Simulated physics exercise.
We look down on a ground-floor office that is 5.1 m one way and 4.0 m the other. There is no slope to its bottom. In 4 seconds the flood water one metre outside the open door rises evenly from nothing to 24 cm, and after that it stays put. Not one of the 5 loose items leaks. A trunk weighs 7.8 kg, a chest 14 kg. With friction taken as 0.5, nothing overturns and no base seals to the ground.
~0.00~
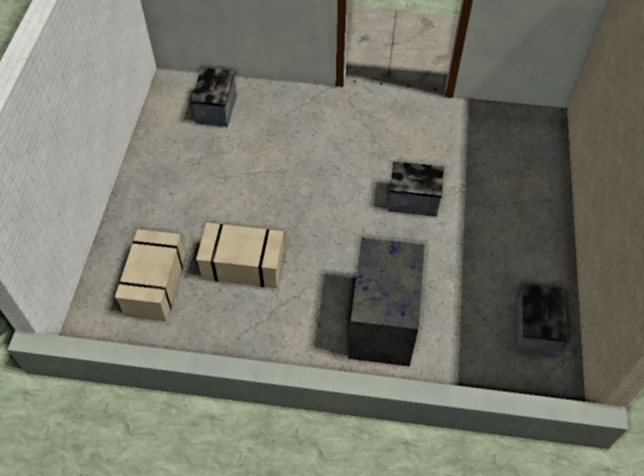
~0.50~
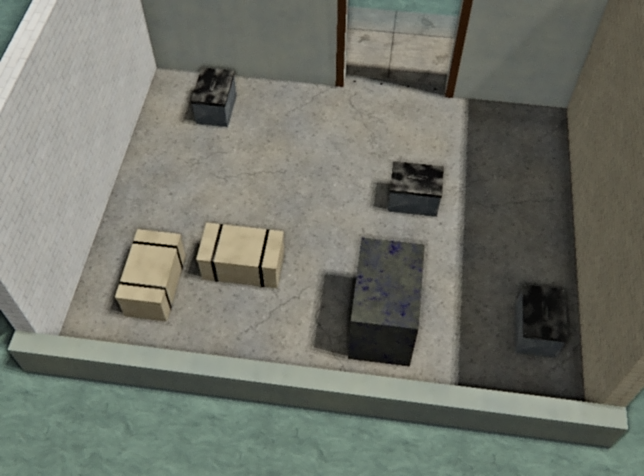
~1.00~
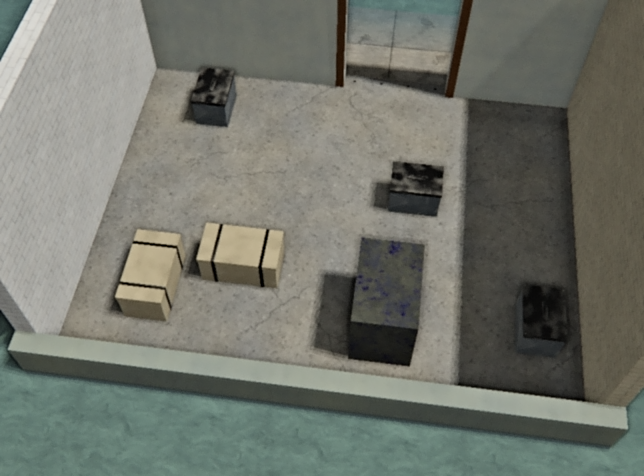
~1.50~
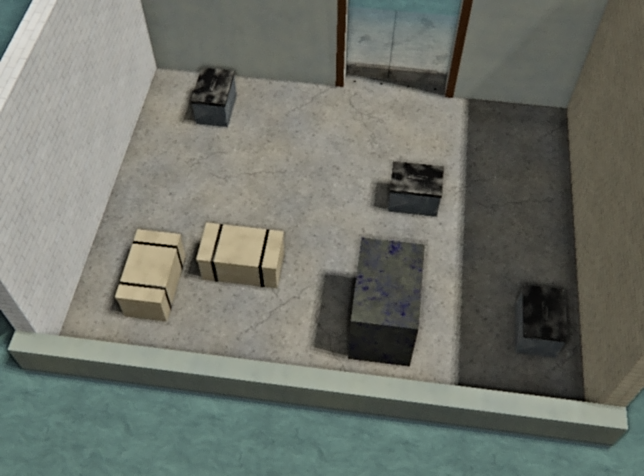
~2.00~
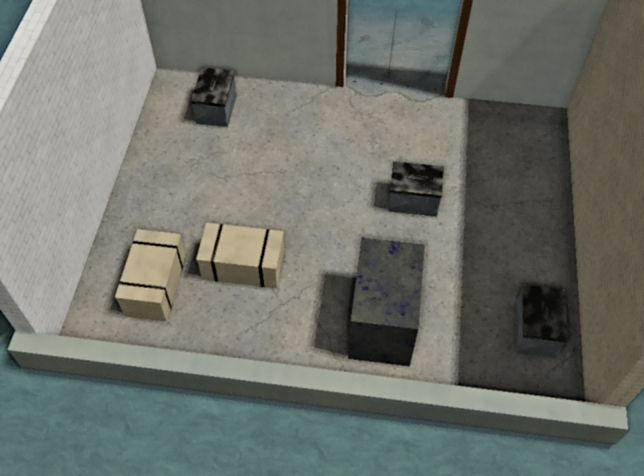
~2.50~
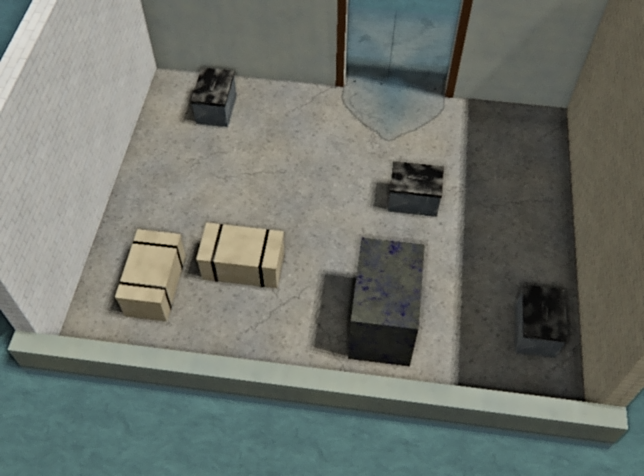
A room with scattered boxes and blocks sat still as bluish water covered the grass outside, then crept through the doorway at the back and spread a small, thin patch onto the floor.
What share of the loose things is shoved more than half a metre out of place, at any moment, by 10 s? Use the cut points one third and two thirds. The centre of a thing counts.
It falls at two thirds or above.
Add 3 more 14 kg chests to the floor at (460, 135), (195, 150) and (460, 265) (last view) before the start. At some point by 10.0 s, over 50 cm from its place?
Order as asked - falls below the limit, falls below the limit, exceeds the limit.
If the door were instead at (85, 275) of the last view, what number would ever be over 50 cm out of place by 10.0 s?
Then it comes to 4.
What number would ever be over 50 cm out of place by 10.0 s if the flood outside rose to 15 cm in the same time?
Then 2.
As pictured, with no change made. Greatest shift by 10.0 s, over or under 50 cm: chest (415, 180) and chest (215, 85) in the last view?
Result, in order: Exceeded / stayed within.
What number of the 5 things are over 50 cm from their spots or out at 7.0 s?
The number comes to 3.
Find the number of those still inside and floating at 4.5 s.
It comes to 0 of them.
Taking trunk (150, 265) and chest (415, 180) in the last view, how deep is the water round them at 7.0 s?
First roughly 5 cm, second roughly 7 cm.
After 3.5 s 0 of 5 are over 50 cm from their spots; 0 afloat.
After 4.5 s 0 of 5 are over 50 cm from their spots; 0 afloat.
After 7.0 s 3 of 5 are over 50 cm from their spots; 3 afloat.
After 10.0 s 4 of 5 are over 50 cm from their spots, and 4 have been at some point; 4 afloat.
